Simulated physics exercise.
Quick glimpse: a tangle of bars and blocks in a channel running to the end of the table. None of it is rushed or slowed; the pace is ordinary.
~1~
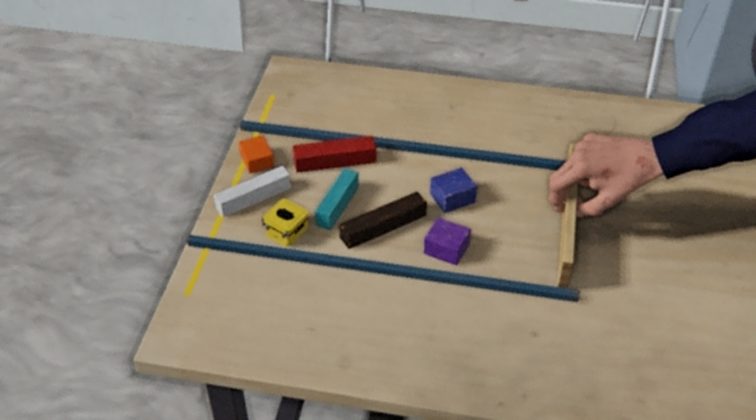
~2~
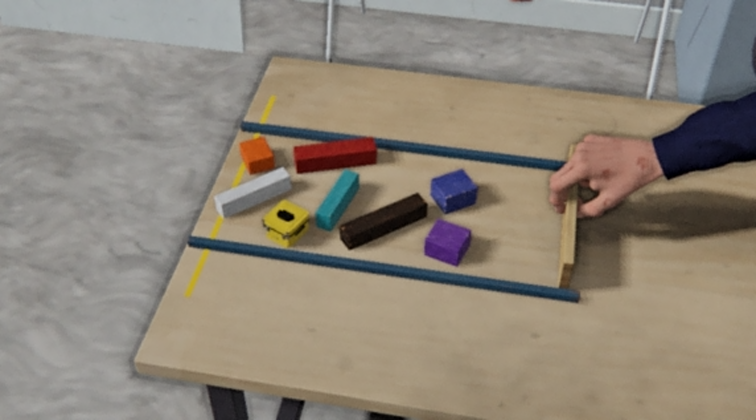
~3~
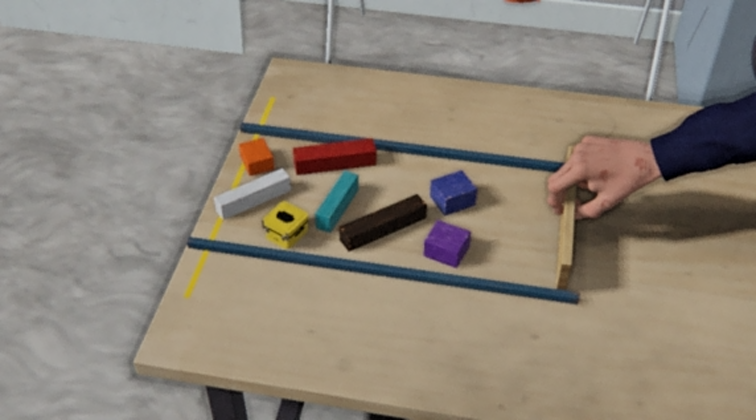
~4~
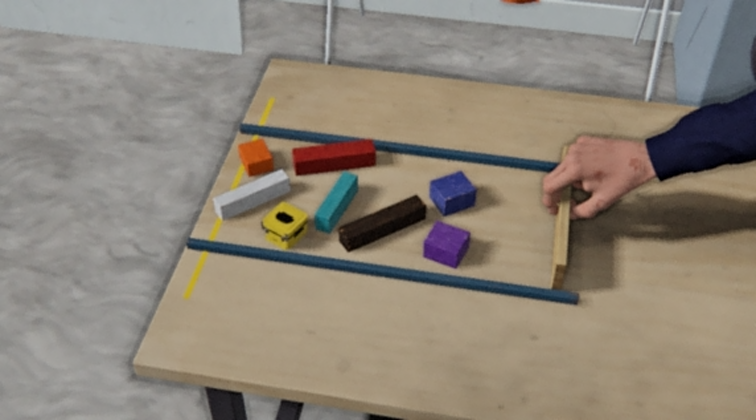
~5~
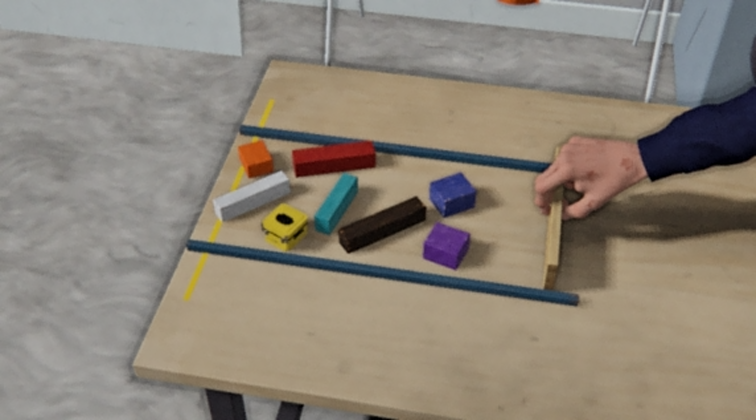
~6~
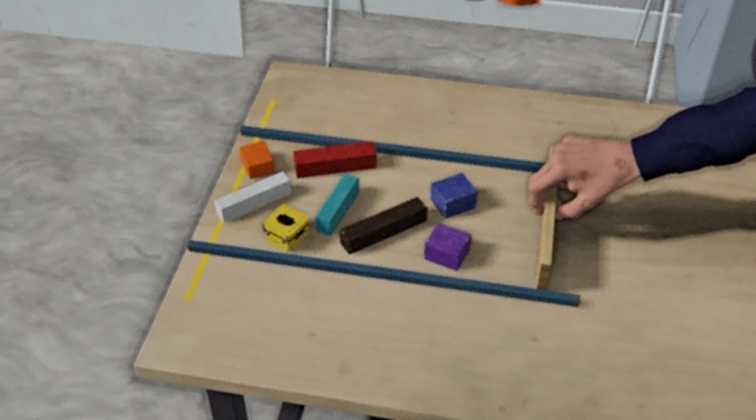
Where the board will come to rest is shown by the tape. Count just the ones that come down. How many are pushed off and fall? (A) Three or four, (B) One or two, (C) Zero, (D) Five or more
D.
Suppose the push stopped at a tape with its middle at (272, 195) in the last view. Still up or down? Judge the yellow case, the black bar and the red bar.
Taking each: The yellow case topples, the black bar holds its spot, the red bar holds its spot.
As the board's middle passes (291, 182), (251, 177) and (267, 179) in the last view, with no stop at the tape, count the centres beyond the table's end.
Respectively 2, 6 and 4.
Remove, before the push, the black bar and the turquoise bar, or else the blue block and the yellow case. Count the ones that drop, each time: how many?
The number fallen is 4, and in the other try 5.
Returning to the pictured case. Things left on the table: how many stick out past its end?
The count is 1.
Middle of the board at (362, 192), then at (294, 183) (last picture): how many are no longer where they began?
6, then 8.
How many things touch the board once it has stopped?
1.
Soon after, none off yet; orange block at rest near (257, 160); white bar at rest near (254, 197); yellow case at rest near (287, 229).
After that, none off yet; orange block displaced a little near (246, 159); white bar displaced a little near (236, 195); yellow case displaced about its own width near (240, 222).
In the end, the number that fall off is five or more; gone, blue block, black bar, turquoise bar, red bar, yellow case, white bar and orange block.
